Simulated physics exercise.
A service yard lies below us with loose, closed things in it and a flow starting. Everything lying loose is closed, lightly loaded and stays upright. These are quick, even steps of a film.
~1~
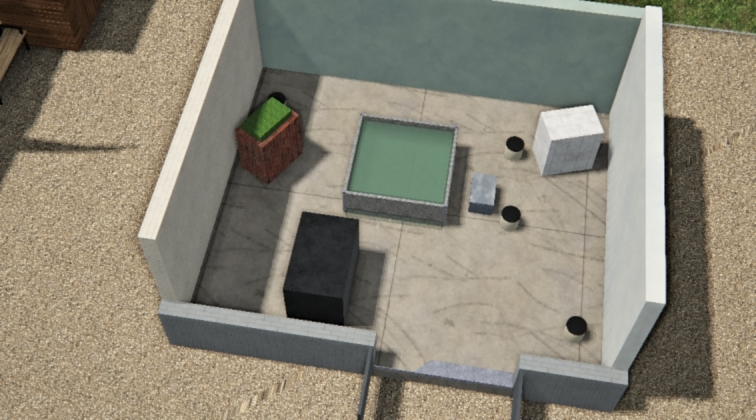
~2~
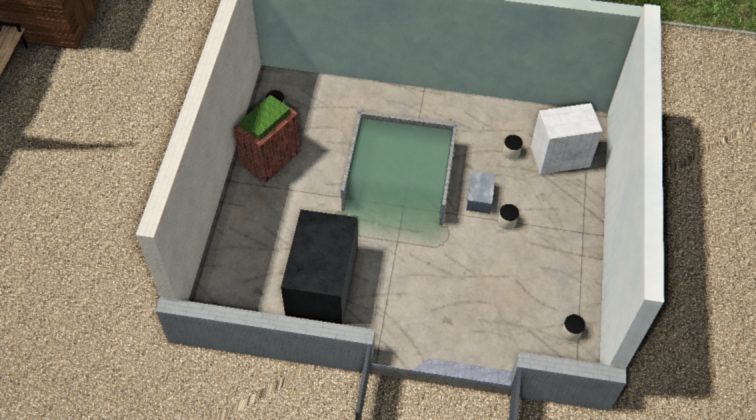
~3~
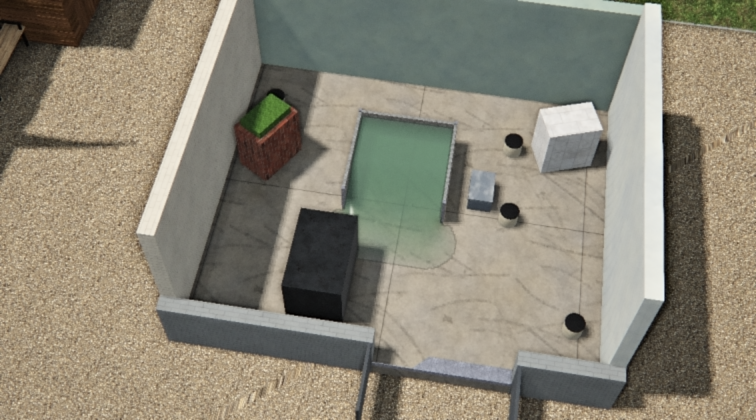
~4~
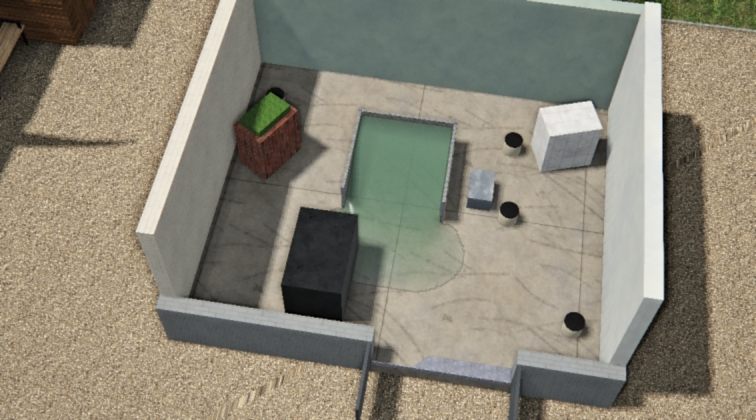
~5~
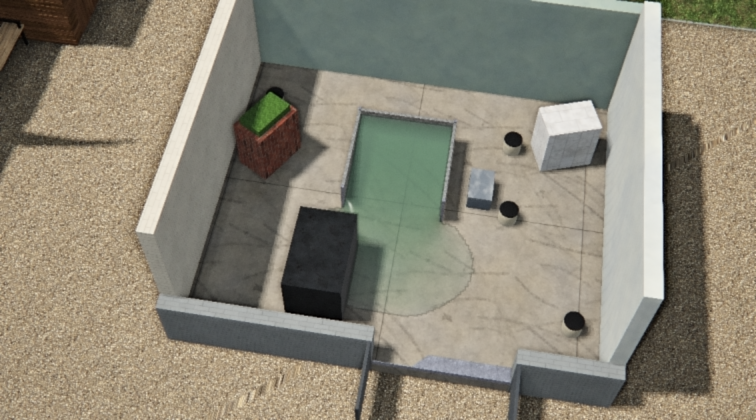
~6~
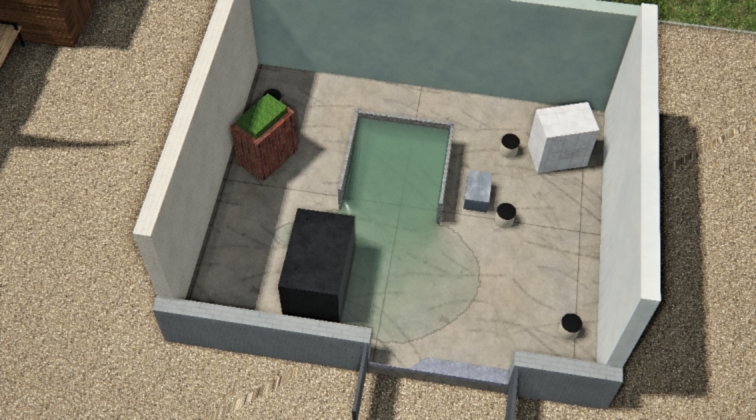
Greenish water spreads from a raised square pool in a walled service yard, seen from high above with gravel around it. A black block stands at lower left, a reddish planter topped with green at upper left, and a white block at right near small dark-topped pails and a grey block. The pool's near side disappears and water fans toward the front, while the loose things stay put and the view shifts barely.
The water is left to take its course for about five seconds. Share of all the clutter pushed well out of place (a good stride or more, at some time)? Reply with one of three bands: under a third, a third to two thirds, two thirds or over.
Under a third.
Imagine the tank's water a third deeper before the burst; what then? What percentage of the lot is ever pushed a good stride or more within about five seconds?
Roughly 20 %.
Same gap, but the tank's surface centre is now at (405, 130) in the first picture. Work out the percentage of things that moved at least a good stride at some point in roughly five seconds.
0 %, roughly.
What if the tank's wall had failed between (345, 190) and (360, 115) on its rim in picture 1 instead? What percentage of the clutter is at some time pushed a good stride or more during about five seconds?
Near 20 in a hundred.
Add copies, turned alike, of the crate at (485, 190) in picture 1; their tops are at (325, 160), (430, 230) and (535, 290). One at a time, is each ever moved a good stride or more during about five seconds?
In that order: Less than that, yes, not that far.
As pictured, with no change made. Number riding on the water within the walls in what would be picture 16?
Exactly 0 of them.
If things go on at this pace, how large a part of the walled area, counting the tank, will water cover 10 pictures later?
Estimate: 45 %.
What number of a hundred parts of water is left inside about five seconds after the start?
It comes to about 56 parts in a hundred.
A moment on, 0 of 5 are well off their spots; 0 afloat.
Next, 0 of 5 are well off their spots; 0 afloat.
Later, 0 of 5 are well off their spots; 0 afloat.
In the end, 0 of 5 are well off their spots, and 0 have been at some point; 1 afloat.
